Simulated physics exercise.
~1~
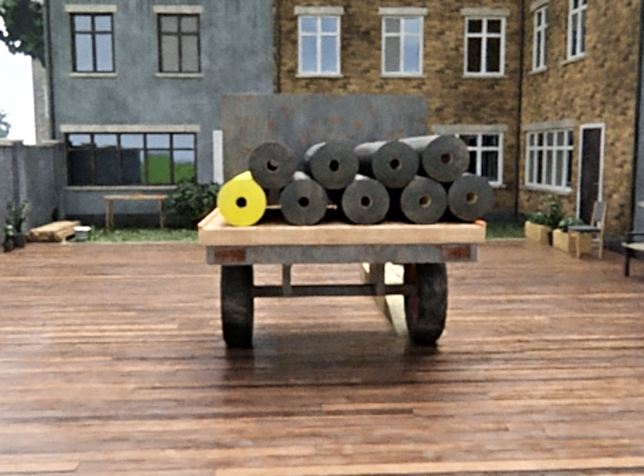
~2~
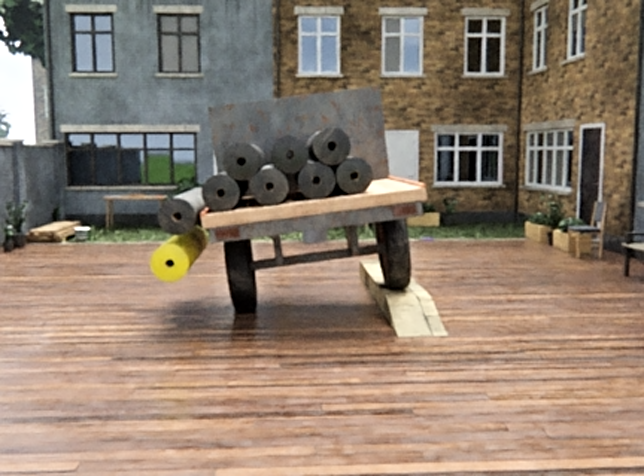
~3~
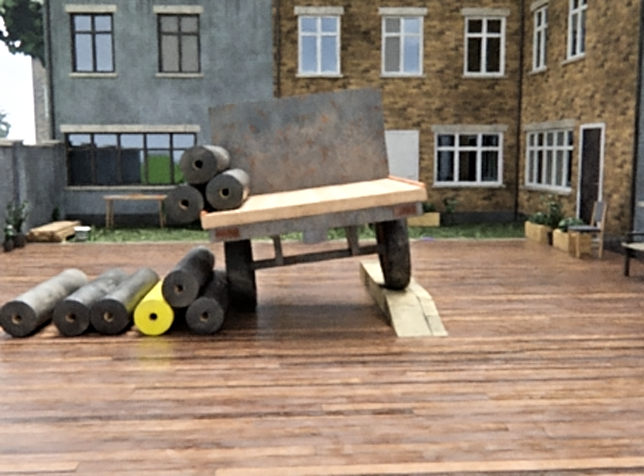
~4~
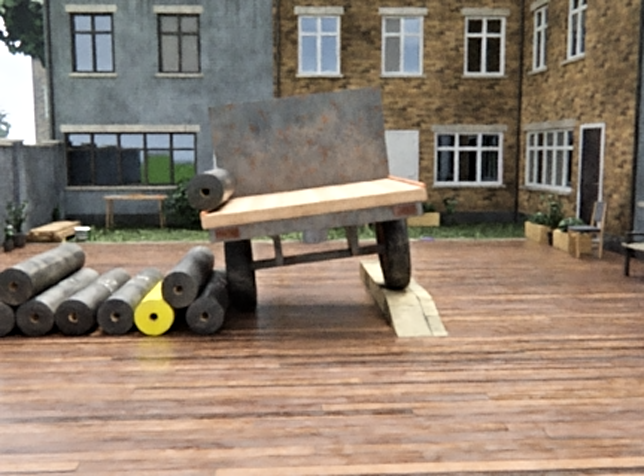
The footage shows a flat trailer stacked with dark rolls and a yellow one tilting left as its right wheel mounts a ramp; the yellow roll drops off the left side and others follow, leaving it on the ground among dark rolls, with one dark roll still aboard.
